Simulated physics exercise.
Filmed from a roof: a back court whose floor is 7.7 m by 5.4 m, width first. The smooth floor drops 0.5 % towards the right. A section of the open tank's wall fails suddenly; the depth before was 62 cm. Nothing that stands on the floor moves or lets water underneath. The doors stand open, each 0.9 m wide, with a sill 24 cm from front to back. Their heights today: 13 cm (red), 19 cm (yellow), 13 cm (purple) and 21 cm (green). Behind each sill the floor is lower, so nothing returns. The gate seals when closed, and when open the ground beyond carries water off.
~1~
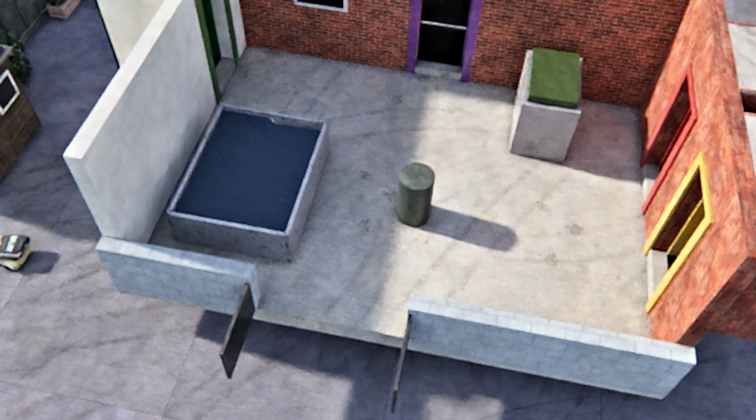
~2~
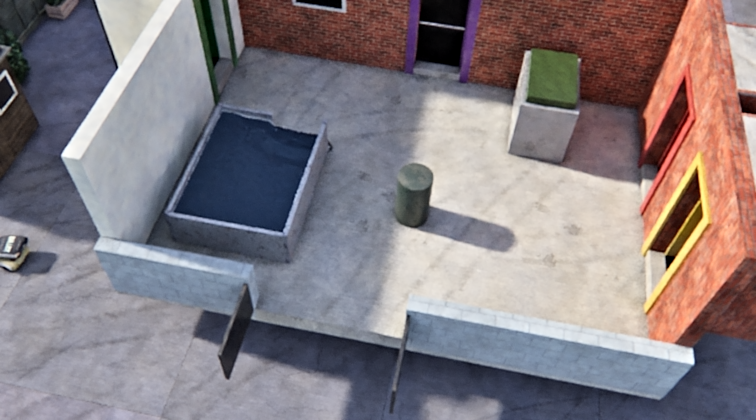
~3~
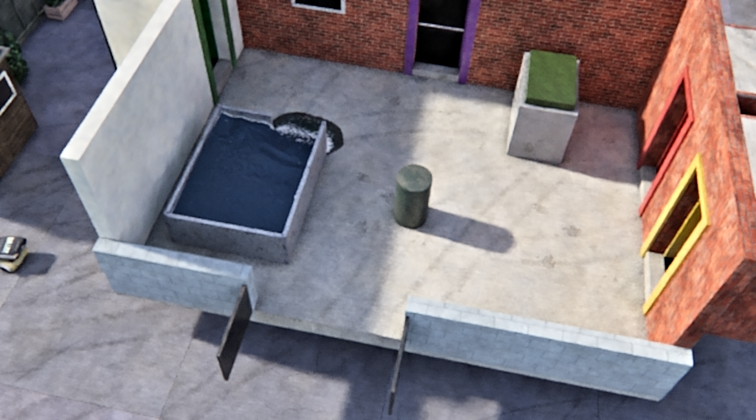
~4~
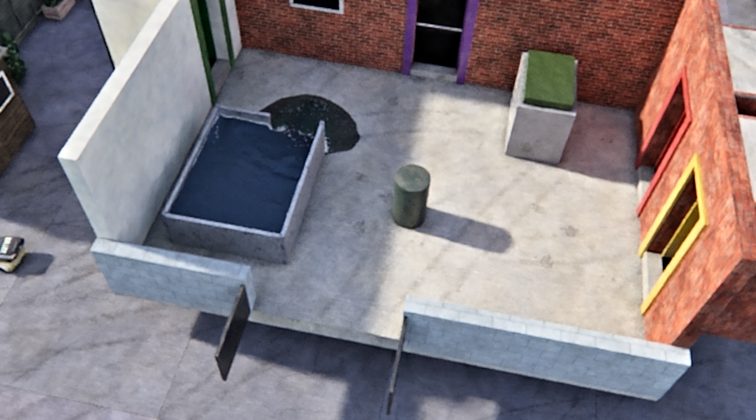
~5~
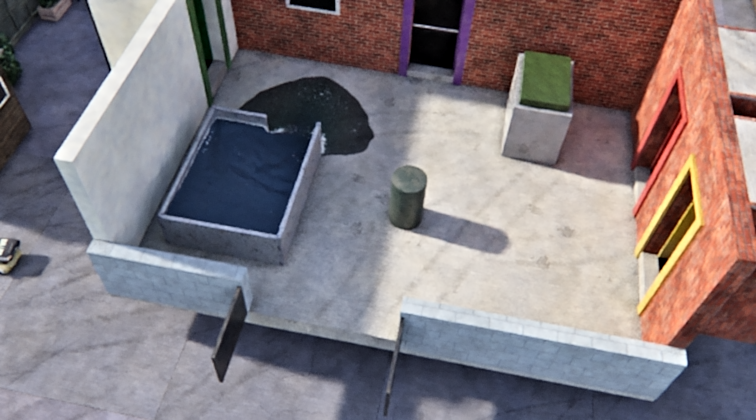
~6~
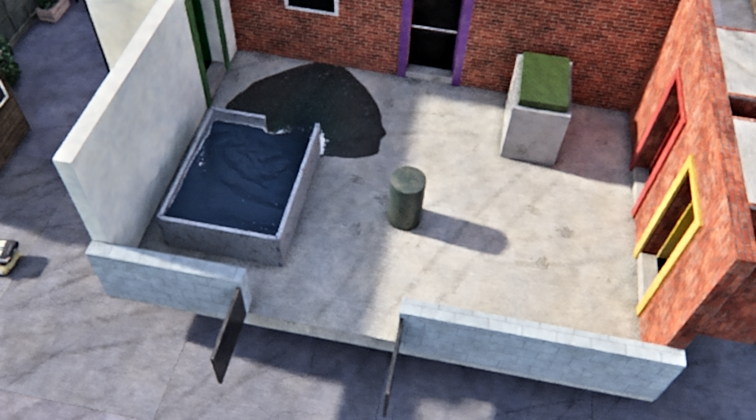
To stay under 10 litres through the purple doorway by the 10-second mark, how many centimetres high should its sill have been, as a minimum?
At least 12.5 cm or so.
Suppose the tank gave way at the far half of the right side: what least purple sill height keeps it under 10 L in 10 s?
Some 8.5 cm.
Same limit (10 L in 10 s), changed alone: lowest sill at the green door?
About 11.5 cm at green.
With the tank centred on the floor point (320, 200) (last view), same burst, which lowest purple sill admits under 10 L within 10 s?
Then roughly 24 cm.
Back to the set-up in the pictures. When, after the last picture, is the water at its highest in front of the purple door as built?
At about 1.0 s.
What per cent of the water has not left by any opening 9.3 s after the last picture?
Roughly 98 in a hundred.
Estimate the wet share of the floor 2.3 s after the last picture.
Some 30 per cent of it.
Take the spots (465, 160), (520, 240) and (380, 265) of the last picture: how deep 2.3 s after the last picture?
Roughly 1, 0 and 0 cm, in turn.
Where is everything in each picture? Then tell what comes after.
Still water, 62 cm deep, in the open tank at (253, 168); the purple door at (443, 34) is dry, in the first picture.
The gap is on the far side, the front 0.3 m out at a hidden place; the back of the open tank holds 62 cm, in the second picture.
The gap is on the far side, the front 0.8 m out at (299, 116); the back of the open tank holds 62 cm, in the third picture.
The gap is on the far side, the front 1.3 m out at (304, 98); the back of the open tank holds 62 cm, in the fourth picture.
The gap is on the far side, the front 1.9 m out at (318, 80); the back of the open tank holds 62 cm, in the fifth picture.
Water pours out on the far side and has run 2.4 m, to (322, 65); about 4 cm deep outside, 61 cm at the back; 1.3 m in a straight line remain to the purple door at (434, 38), in the sixth picture.
Then, 0.7 s after the last picture water covers 20 % of the floor, deepest (30 cm) near (298, 141); 8 cm at the purple door, 0 litres in over its 13 cm sill.
Then, 2.3 s after the last picture water covers 30 % of the floor, deepest (26 cm) near (497, 110); 14 cm at the purple door, 7 litres in over its 13 cm sill.
Then, 9.3 s after the last picture water covers 95 % of the floor, deepest (14 cm) near (497, 117); 7 cm at the purple door, 8 litres in over its 13 cm sill.
At the purple door as built, the water peaked near 17 cm, 1.1 s after the last picture.
With a sill of 11 cm, 18 litres would have come in within the 10 s; with 15 cm, 3 litres. So under 10 litres takes about 12.5 cm.
